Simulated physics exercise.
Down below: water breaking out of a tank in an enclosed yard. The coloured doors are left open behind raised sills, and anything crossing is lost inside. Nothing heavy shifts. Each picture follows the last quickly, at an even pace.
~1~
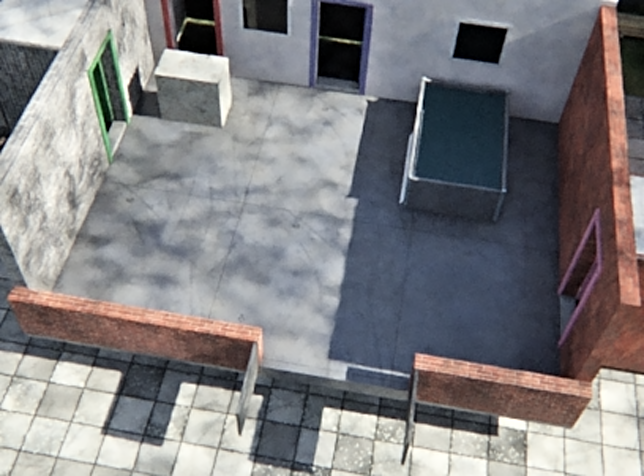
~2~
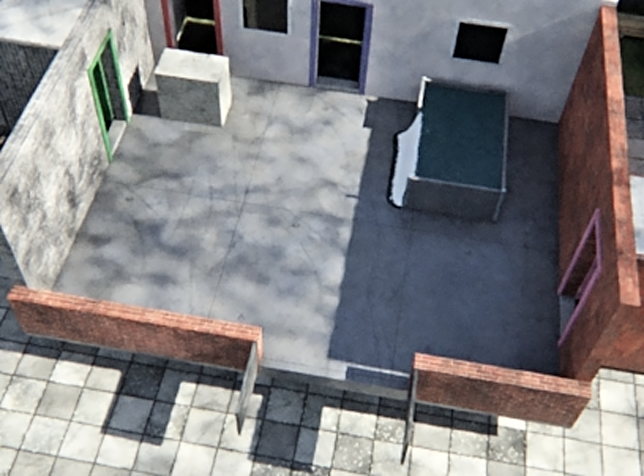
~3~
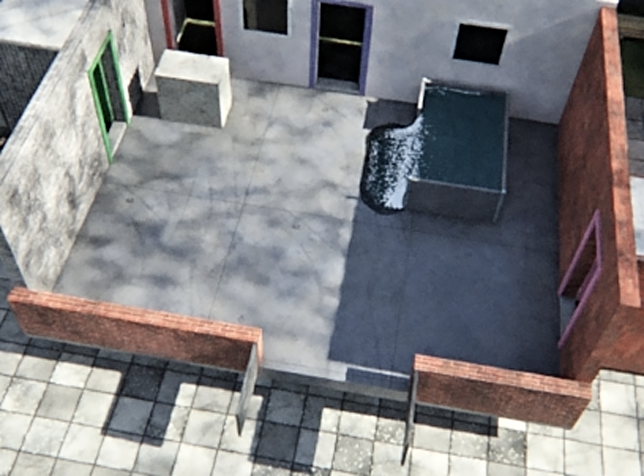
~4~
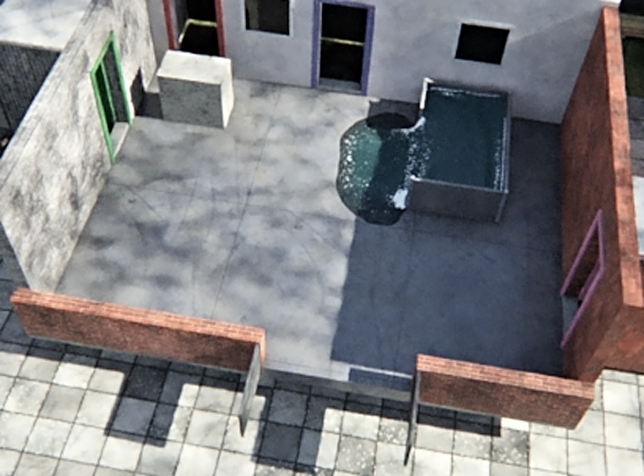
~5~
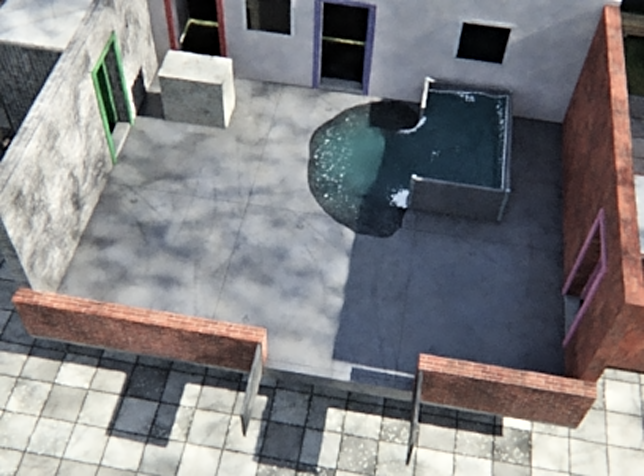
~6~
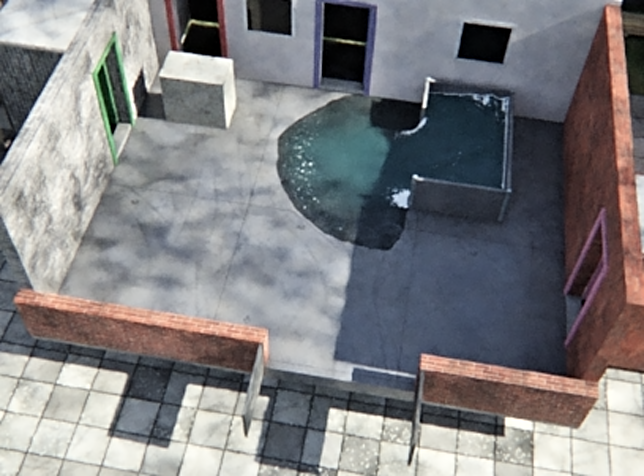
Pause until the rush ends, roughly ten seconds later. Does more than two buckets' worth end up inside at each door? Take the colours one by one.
The red door yes, more than two; the green door yes, more than two; the pink door no, two at most; the blue door no, two at most.
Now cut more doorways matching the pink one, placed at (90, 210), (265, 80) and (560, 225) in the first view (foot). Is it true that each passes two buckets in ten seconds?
In that order: Passes that mark, is over, takes less.
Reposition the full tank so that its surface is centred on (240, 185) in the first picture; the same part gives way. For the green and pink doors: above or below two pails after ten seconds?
In short: Green passes that mark, pink is over.
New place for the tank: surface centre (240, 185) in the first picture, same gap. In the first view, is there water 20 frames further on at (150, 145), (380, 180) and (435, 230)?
Readings in order: Flood; no flood; no flood.
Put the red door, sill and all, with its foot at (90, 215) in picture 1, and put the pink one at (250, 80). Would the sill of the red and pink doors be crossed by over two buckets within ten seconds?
The red one overflows, while the pink one overflows.
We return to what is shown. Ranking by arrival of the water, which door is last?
That is the pink one.
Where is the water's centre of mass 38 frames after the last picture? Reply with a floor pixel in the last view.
My guess is about (238, 193).
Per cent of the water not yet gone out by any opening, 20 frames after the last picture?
My figure is close to 94 percent.
A moment on, water covers 35 % of the floor; the red door not reached, the green door not reached, the pink door not reached, the blue door wet at the sill, nothing in.
Next, water covers 50 % of the floor; the red door under two buckets in, the green door over two buckets in, the pink door not reached, the blue door wet at the sill, nothing in.
Then, water covers 60 % of the floor; the red door over two buckets in, the green door far over two buckets in, the pink door not reached, the blue door wet at the sill, nothing in.
Later, water covers 60 % of the floor; the red door over two buckets in, the green door far over two buckets in, the pink door not reached, the blue door wet at the sill, nothing in.
In the end, water covers 90 % of the floor; the red door over two buckets in, the green door far over two buckets in, the pink door wet at the sill, nothing in, the blue door wet at the sill, nothing in.
